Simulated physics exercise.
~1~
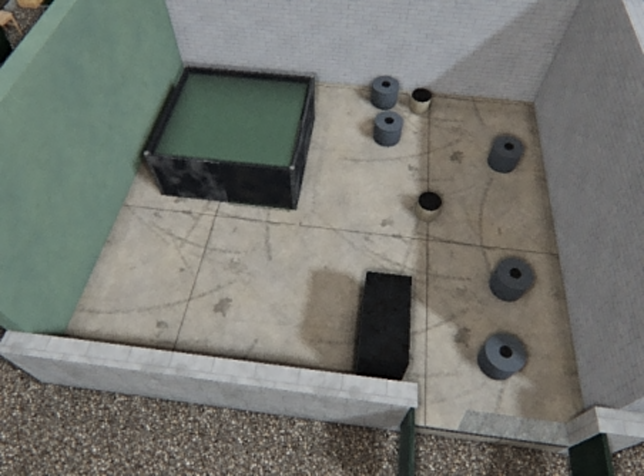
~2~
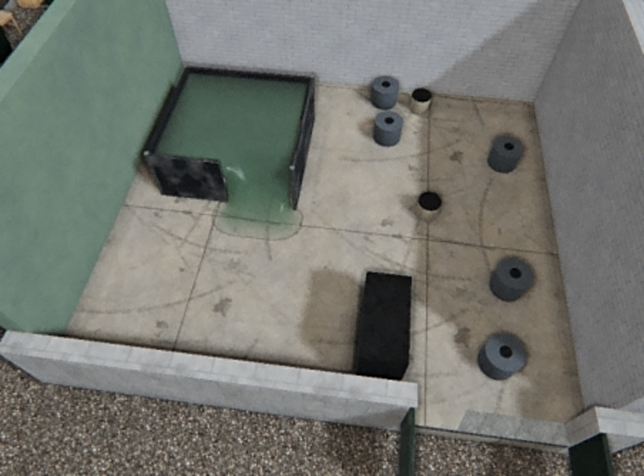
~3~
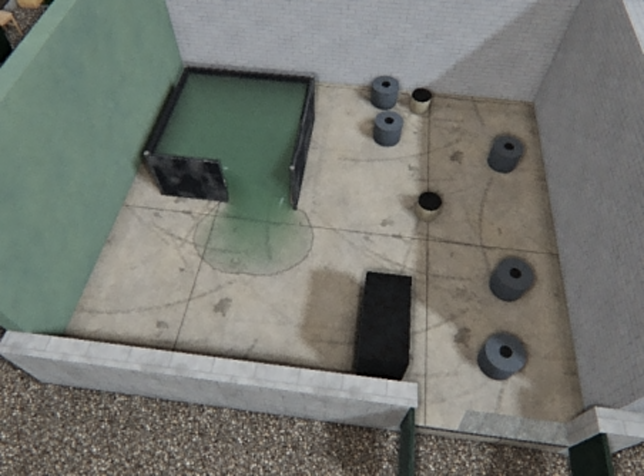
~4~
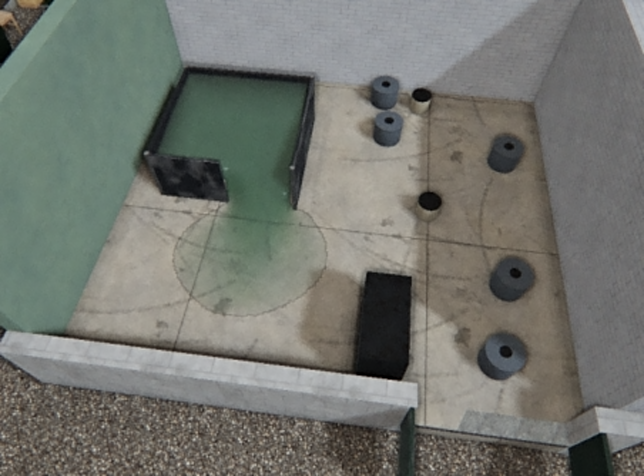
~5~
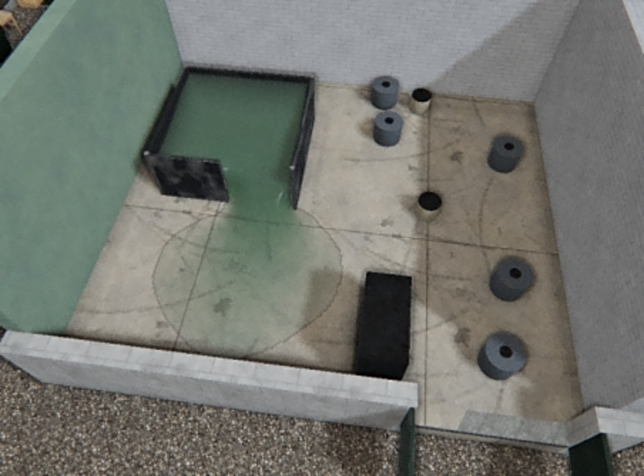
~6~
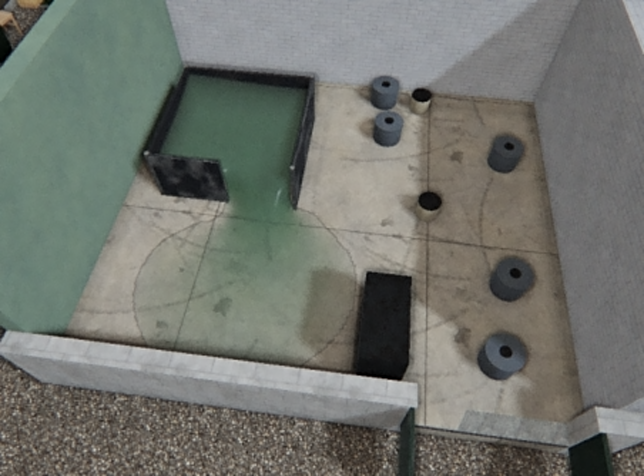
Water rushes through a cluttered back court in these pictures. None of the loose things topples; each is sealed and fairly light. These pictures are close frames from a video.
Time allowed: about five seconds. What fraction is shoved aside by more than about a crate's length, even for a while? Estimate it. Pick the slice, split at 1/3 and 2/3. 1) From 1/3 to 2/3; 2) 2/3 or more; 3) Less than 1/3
(3) Less than 1/3.
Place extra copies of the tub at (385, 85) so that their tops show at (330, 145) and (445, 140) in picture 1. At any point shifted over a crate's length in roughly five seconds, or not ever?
Result by copy: Didn't cover it; didn't cover it.
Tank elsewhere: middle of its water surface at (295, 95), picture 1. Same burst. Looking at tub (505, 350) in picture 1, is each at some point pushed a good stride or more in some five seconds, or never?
It covered that distance.
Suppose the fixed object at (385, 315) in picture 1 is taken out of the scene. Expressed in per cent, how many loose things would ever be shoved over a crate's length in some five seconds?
Roughly 10 per cent.
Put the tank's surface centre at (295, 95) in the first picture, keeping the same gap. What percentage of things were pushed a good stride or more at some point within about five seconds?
I'd put it close to 10 percent.
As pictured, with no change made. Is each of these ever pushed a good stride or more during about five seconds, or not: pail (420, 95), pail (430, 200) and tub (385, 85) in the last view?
The first comes out not so far, the second driven that far, the last not so far.
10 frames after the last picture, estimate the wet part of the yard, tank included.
Wet share: Around 45 %.
A moment on, 0 of 7 are well off their spots; 0 afloat.
Next, 0 of 7 are well off their spots; 0 afloat.
Later, 0 of 7 are well off their spots; 0 afloat.
In the end, 1 of 7 are well off their spots, and 1 have been at some point; 0 afloat.
